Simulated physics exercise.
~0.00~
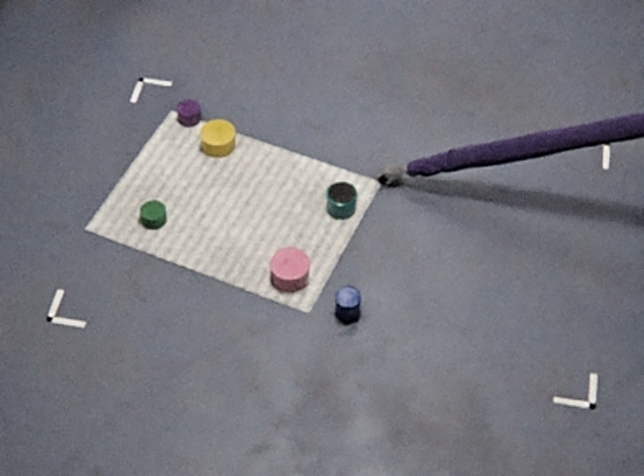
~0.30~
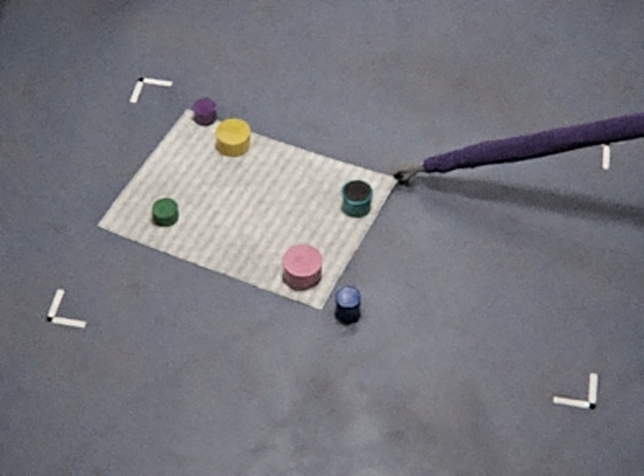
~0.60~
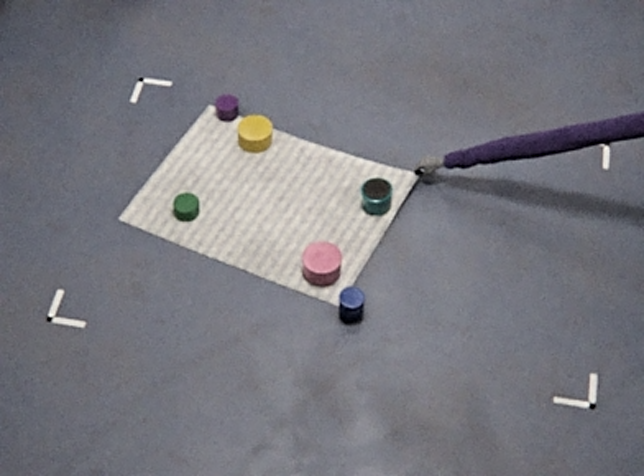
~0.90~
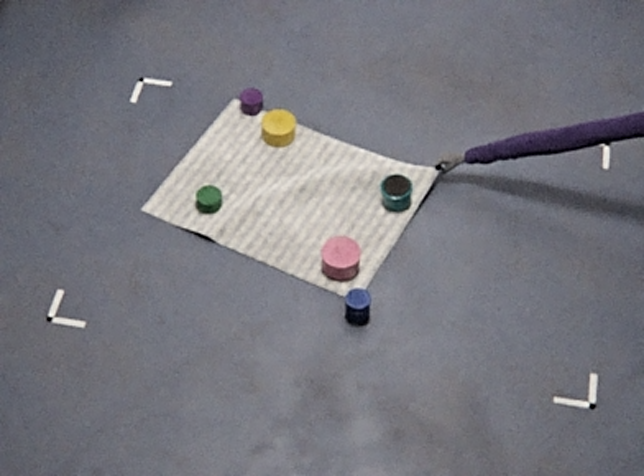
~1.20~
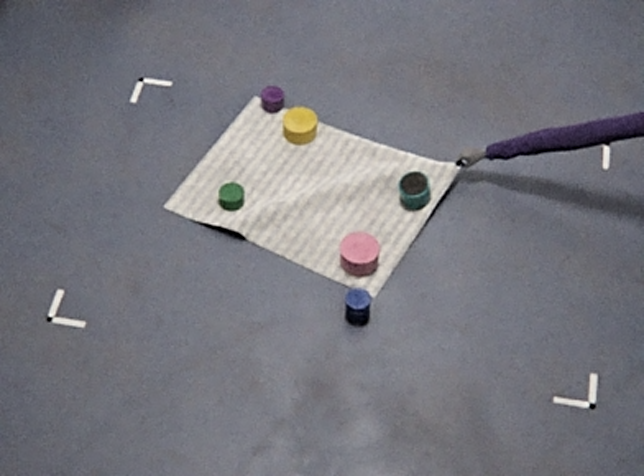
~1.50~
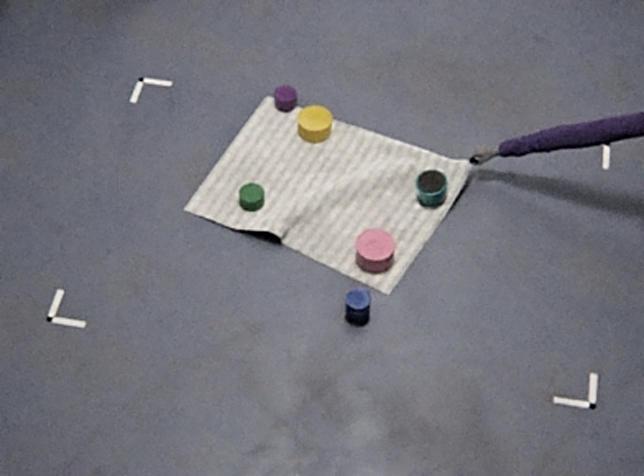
The footage shows a thin pale rug on a grey floor being drawn steadily to the right by a purple rod at its corner, carrying green, purple, yellow, pink and teal containers along. The blue one beside it barely shifts, and the rug ends slightly rumpled, its load still upright.
